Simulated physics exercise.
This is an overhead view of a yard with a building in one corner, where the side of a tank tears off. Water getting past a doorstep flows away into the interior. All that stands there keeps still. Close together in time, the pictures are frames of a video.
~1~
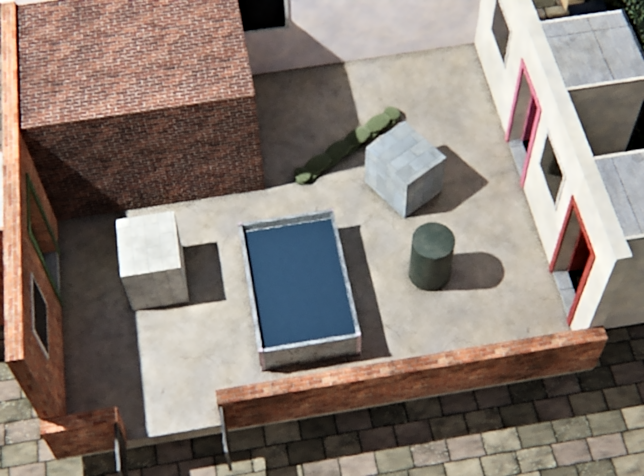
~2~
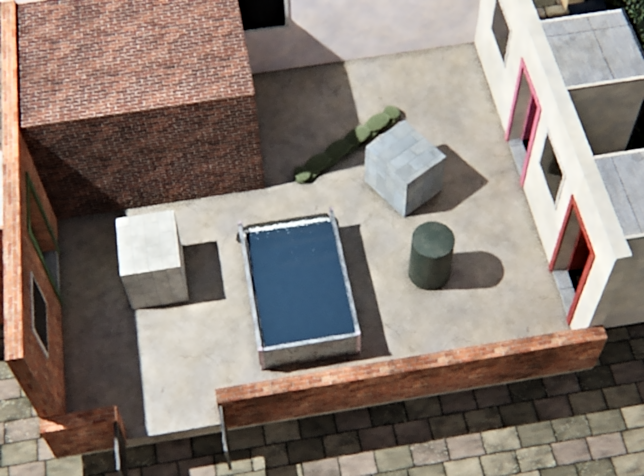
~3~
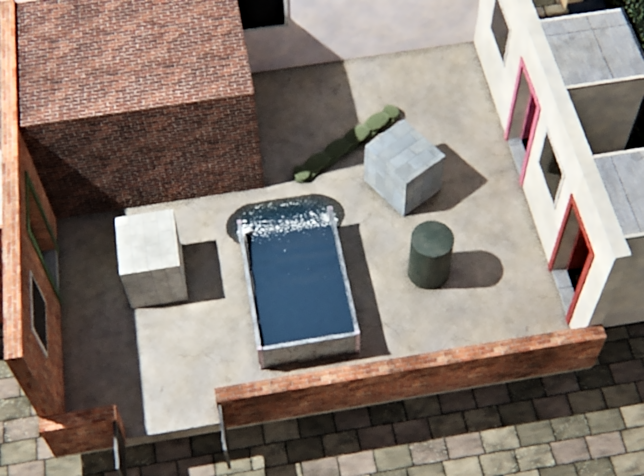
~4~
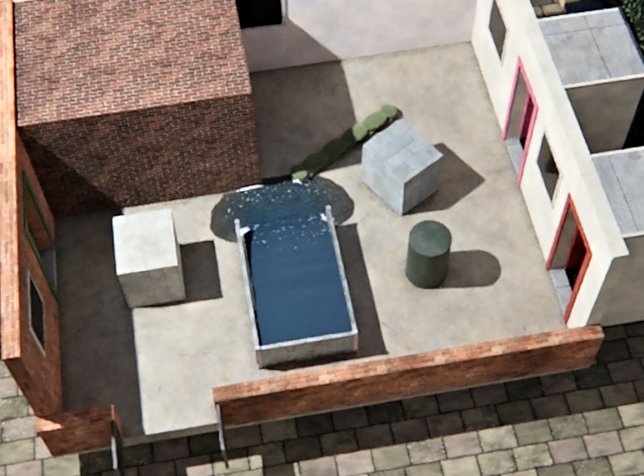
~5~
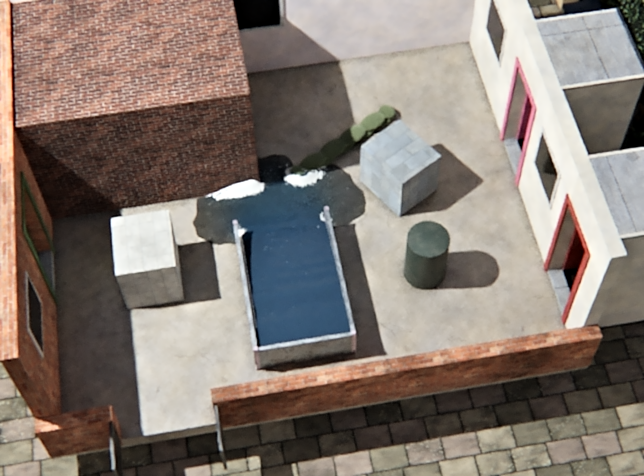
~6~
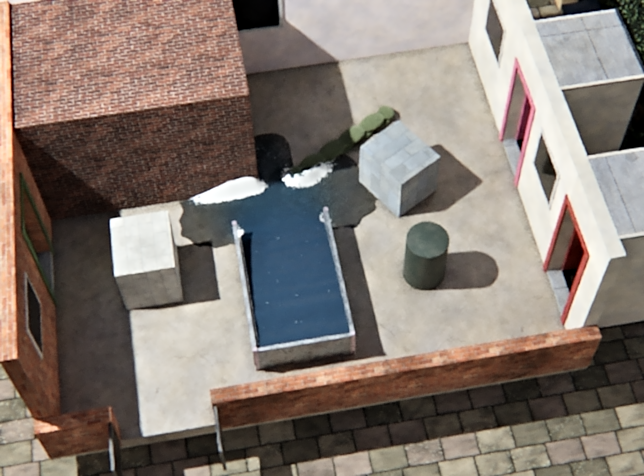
Water poured out of the far side of a tank in a walled yard, foaming at first, then spreading across the ground on both sides while the blocks and cylinder nearby stayed still.
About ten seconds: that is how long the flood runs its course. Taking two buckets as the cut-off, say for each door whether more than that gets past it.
The red door is going to stay within two buckets; the pink door is going to stay within two buckets; the green door is going to stay within two buckets.
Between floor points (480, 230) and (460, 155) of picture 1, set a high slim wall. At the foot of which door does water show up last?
Answer: The one in red.
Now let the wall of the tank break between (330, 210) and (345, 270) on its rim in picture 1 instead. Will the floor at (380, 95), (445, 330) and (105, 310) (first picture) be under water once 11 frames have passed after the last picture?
In that order: Clear, awash, no water.
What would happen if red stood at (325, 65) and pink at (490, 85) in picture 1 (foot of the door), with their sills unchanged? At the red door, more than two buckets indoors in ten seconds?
Note: Red door breaks the limit.
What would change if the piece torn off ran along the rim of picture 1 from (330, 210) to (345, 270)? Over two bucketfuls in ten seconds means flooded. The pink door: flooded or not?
From what I can tell, pink door overshoots.
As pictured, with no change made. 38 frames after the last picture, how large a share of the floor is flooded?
I reckon around 75 %.
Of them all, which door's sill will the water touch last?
The red one.
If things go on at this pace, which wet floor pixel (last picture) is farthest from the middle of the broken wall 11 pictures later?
I'd say near (459, 92).
A moment on, water covers 20 % of the floor; the red door not reached, the pink door not reached, the green door not reached.
Next, water covers 30 % of the floor; the red door not reached, the pink door not reached, the green door wet at the sill, nothing in.
Then, water covers 50 % of the floor; the red door not reached, the pink door wet at the sill, nothing in, the green door wet at the sill, nothing in.
Later, water covers 75 % of the floor; the red door wet at the sill, nothing in, the pink door under two buckets in, the green door under two buckets in.
In the end, water covers 95 % of the floor; the red door wet at the sill, nothing in, the pink door under two buckets in, the green door under two buckets in.
